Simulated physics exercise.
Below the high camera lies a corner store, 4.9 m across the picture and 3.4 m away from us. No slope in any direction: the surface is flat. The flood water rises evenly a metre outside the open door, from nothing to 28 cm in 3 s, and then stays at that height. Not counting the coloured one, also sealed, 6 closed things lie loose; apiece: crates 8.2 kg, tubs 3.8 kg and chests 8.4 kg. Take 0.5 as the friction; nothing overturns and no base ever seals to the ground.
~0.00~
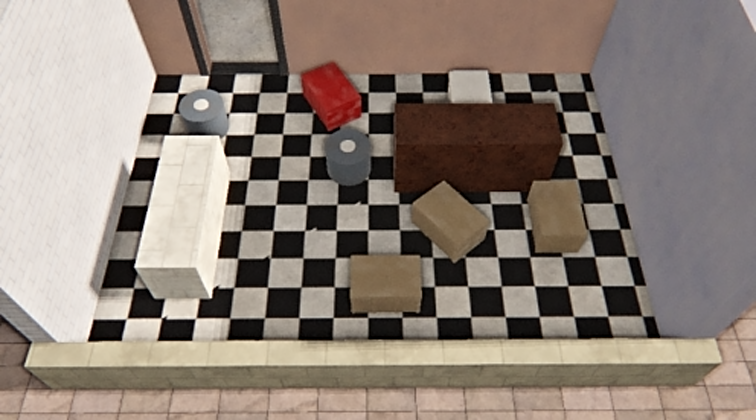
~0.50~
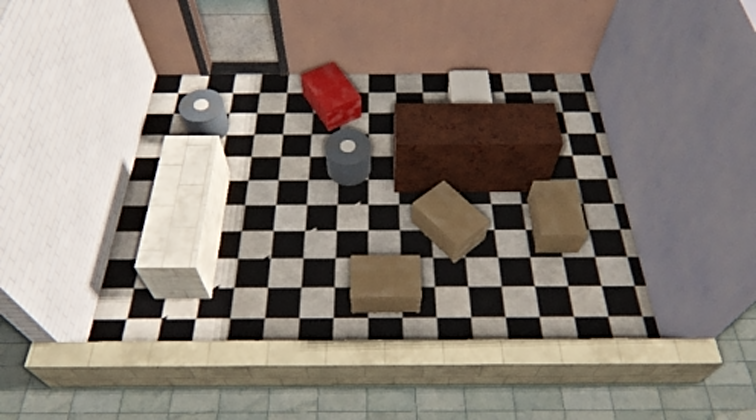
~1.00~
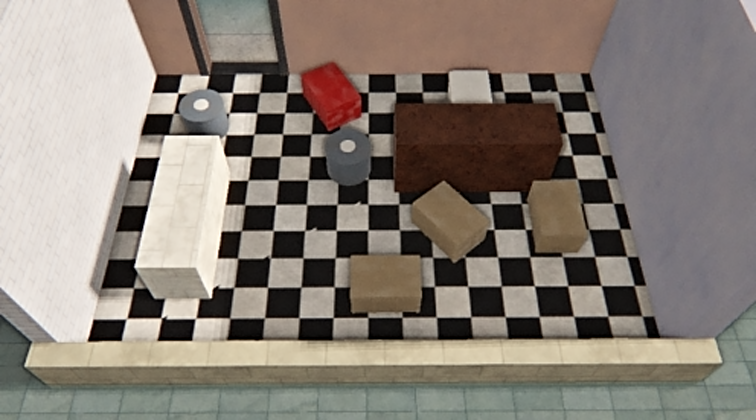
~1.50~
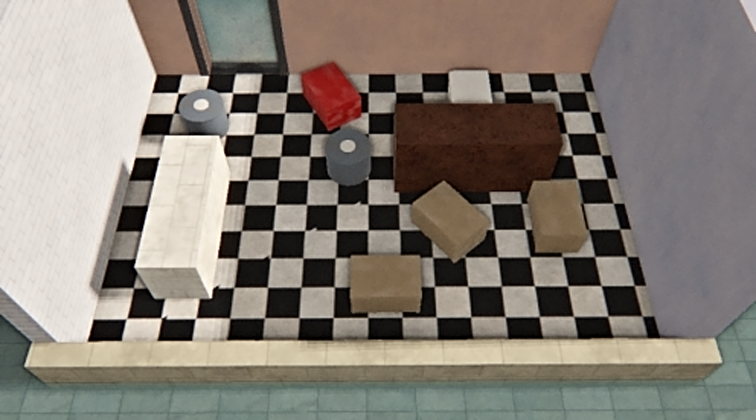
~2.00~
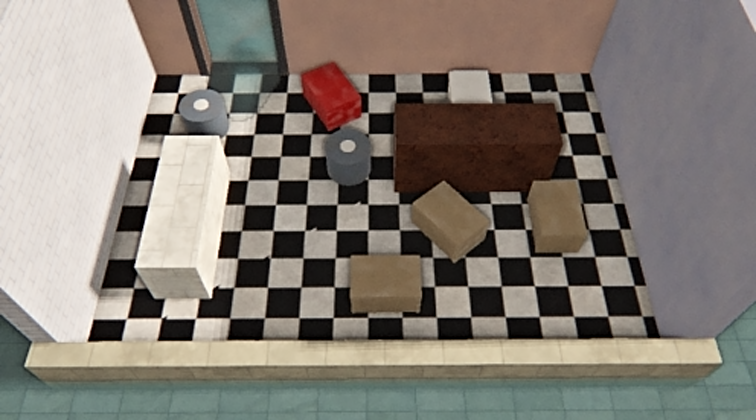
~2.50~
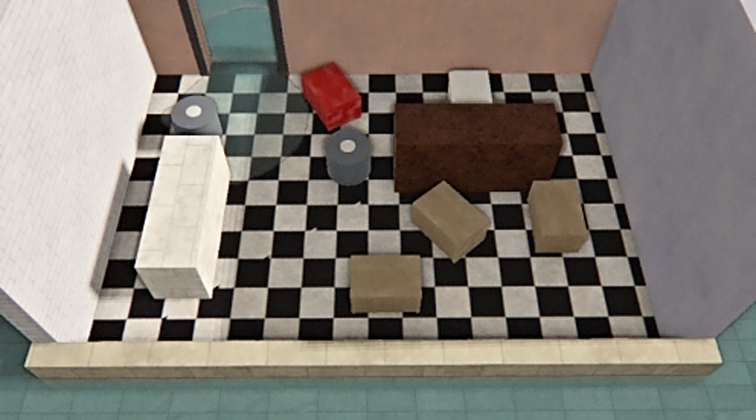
Flood water rising outside a corner store with a checkered floor, then spreading in through the open doorway and nudging a grey tub.
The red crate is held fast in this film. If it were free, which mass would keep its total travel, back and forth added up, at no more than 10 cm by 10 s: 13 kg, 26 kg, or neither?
Short answer: The lighter one.
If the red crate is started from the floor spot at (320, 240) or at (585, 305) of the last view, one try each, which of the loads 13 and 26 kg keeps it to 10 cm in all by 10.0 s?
Note, in order: None OK; none OK.
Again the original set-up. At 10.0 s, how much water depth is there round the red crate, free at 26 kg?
Depth: Approx. 3 cm.
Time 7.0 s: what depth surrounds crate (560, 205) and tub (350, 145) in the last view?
First about 1 cm, second about 3 cm.
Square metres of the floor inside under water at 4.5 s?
Wet: Near 8.0 m2.
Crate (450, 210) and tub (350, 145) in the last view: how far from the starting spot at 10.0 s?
First 80 cm, then 40 cm.
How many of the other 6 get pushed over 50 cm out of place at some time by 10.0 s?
Total: 3.
After 3.5 s the red crate would be 0 cm from its start with 13 kg and 0 cm from its start with 26 kg; 2 cm of water round it then.
After 4.5 s the red crate would be 0 cm from its start with 13 kg and 0 cm from its start with 26 kg; 2 cm of water round it then.
After 7.0 s the red crate would be 0 cm from its start with 13 kg and 0 cm from its start with 26 kg; 2 cm of water round it then.
After 10.0 s the red crate would be 0 cm from its start with 13 kg and 0 cm from its start with 26 kg; 3 cm of water round it then.
